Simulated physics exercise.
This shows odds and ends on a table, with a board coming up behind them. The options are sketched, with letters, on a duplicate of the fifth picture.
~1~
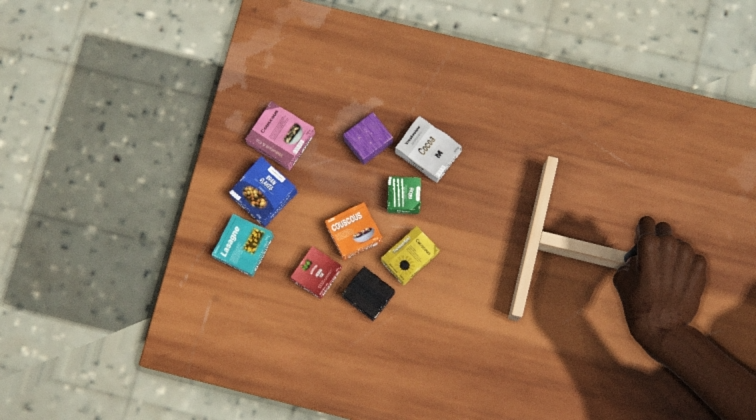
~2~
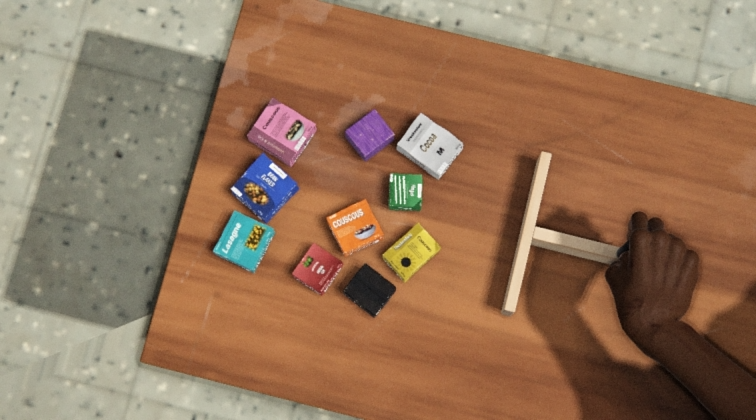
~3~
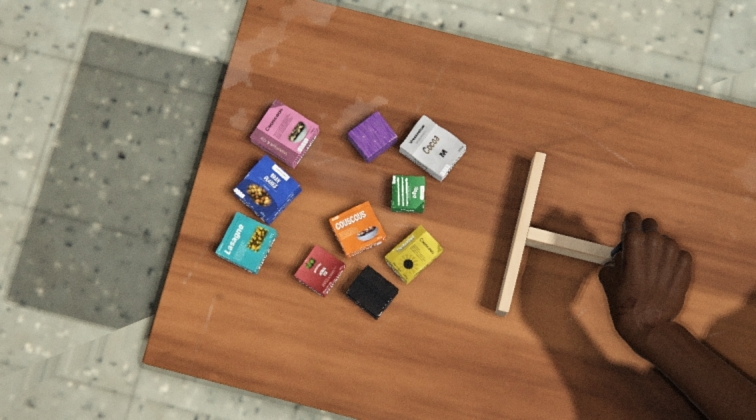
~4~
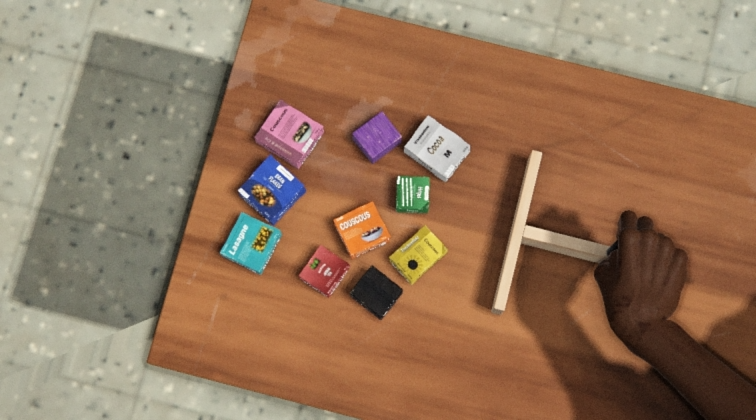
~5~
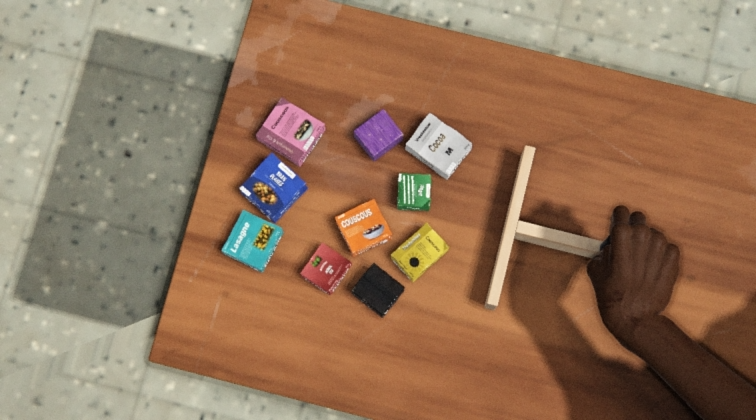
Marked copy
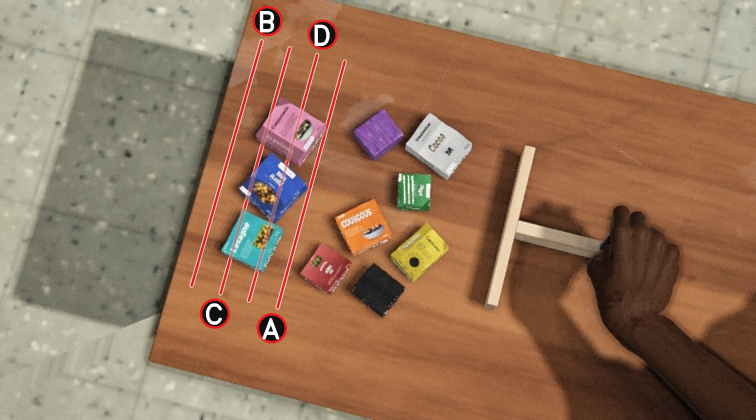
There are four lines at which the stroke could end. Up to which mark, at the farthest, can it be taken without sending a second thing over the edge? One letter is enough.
No farther than A.
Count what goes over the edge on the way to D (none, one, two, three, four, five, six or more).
By then, two.
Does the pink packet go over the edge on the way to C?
By then, yes.
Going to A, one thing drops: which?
The pink packet goes over.
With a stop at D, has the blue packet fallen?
Yes.
On the copy, A at (312, 183); B at (227, 161); C at (256, 169); D at (284, 176).
On A. First, board (440, 207); purple block (371, 134); white packet (418, 147).
Then, board (368, 189); pink packet (262, 130); blue packet (250, 179).
Finally, board (315, 175); pink packet over the edge; blue packet (209, 166); one fallen.
By contrast, B drops six; C drops four; D drops two.
